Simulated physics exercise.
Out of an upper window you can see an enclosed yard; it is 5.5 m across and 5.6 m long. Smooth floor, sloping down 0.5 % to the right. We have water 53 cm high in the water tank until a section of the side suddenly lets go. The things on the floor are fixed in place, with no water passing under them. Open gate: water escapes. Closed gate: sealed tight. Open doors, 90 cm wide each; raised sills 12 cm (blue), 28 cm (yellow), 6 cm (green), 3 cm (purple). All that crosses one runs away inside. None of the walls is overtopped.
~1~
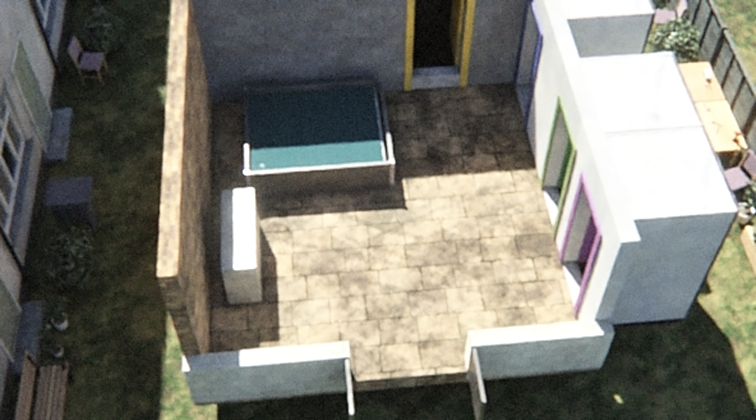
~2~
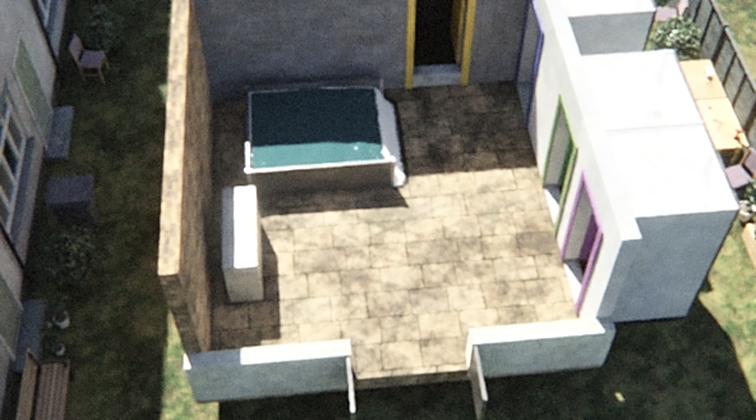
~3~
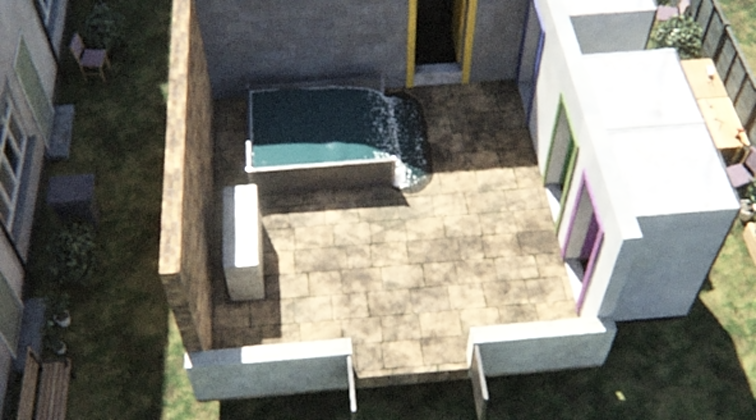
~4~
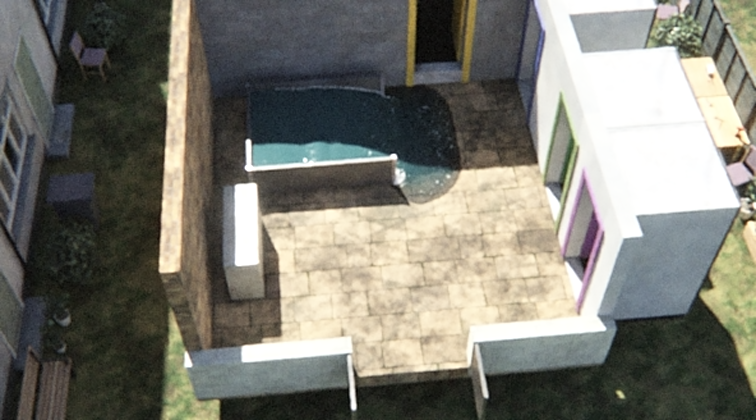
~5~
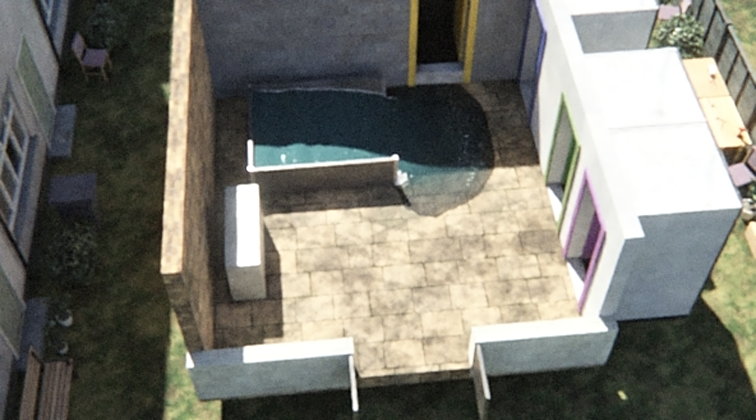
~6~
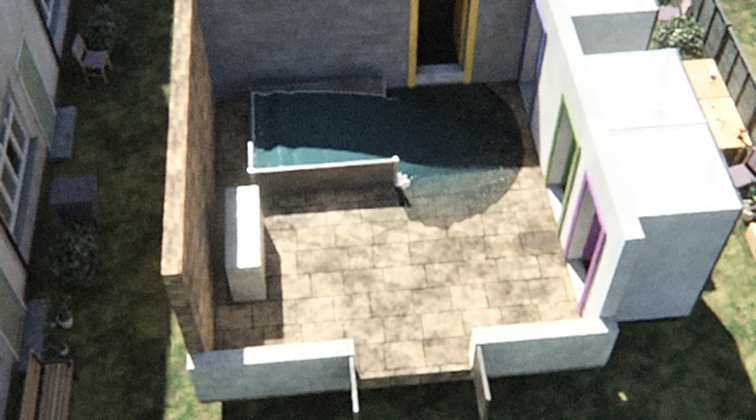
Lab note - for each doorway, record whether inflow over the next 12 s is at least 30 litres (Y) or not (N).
Blue door: Beyond the limit, yellow door: Short of the limit, green door: Beyond the limit, purple door: Beyond the limit.
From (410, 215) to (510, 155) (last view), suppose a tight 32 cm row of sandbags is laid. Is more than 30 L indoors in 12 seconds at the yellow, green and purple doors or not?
Then the yellow door is short of it, the green door short of it, the purple door short of it.
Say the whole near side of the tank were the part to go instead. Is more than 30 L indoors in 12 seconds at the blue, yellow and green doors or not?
Compared with the limit, blue is lower, yellow is lower and green is lower.
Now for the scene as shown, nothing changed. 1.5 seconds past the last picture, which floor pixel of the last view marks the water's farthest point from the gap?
That's around (566, 293) in the last picture.
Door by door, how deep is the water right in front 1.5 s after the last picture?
Readings (cm): Blue = 35; yellow = 15; green = 17; purple = 5.
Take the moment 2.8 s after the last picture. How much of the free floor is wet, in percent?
45 %.
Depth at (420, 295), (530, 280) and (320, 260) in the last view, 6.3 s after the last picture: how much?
First spot near 8 cm, second near 10 cm, third near 1 cm.
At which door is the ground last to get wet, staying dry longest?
The purple door.
Then, 0.7 s after the last picture water covers 30 % of the floor and is deepest (32 cm) near (526, 138); blue door 29 cm at the sill, 21 L in, yellow door 15 cm at the sill, 0 L in, green door 12 cm at the sill, 1 L in, purple door not reached.
Then, 1.5 s after the last picture water covers 35 % of the floor and is deepest (36 cm) near (511, 80); blue door 35 cm at the sill, 114 L in, yellow door 15 cm at the sill, 0 L in, green door 17 cm at the sill, 28 L in, purple door 5 cm at the sill, 0 L in.
Then, 2.8 s after the last picture water covers 45 % of the floor and is deepest (24 cm) near (514, 94); blue door 25 cm at the sill, 260 L in, yellow door 18 cm at the sill, 0 L in, green door 14 cm at the sill, 85 L in, purple door 8 cm at the sill, 11 L in.
Then, 6.3 s after the last picture water covers 80 % of the floor and is deepest (13 cm) near (556, 346); blue door 9 cm at the sill, 309 L in, yellow door 8 cm at the sill, 0 L in, green door 8 cm at the sill, 123 L in, purple door 10 cm at the sill, 64 L in.
Then, 11.3 s after the last picture water covers 95 % of the floor and is deepest (7 cm) near (237, 183); blue door 5 cm at the sill, 309 L in, yellow door 4 cm at the sill, 0 L in, green door 6 cm at the sill, 125 L in, purple door 7 cm at the sill, 155 L in.
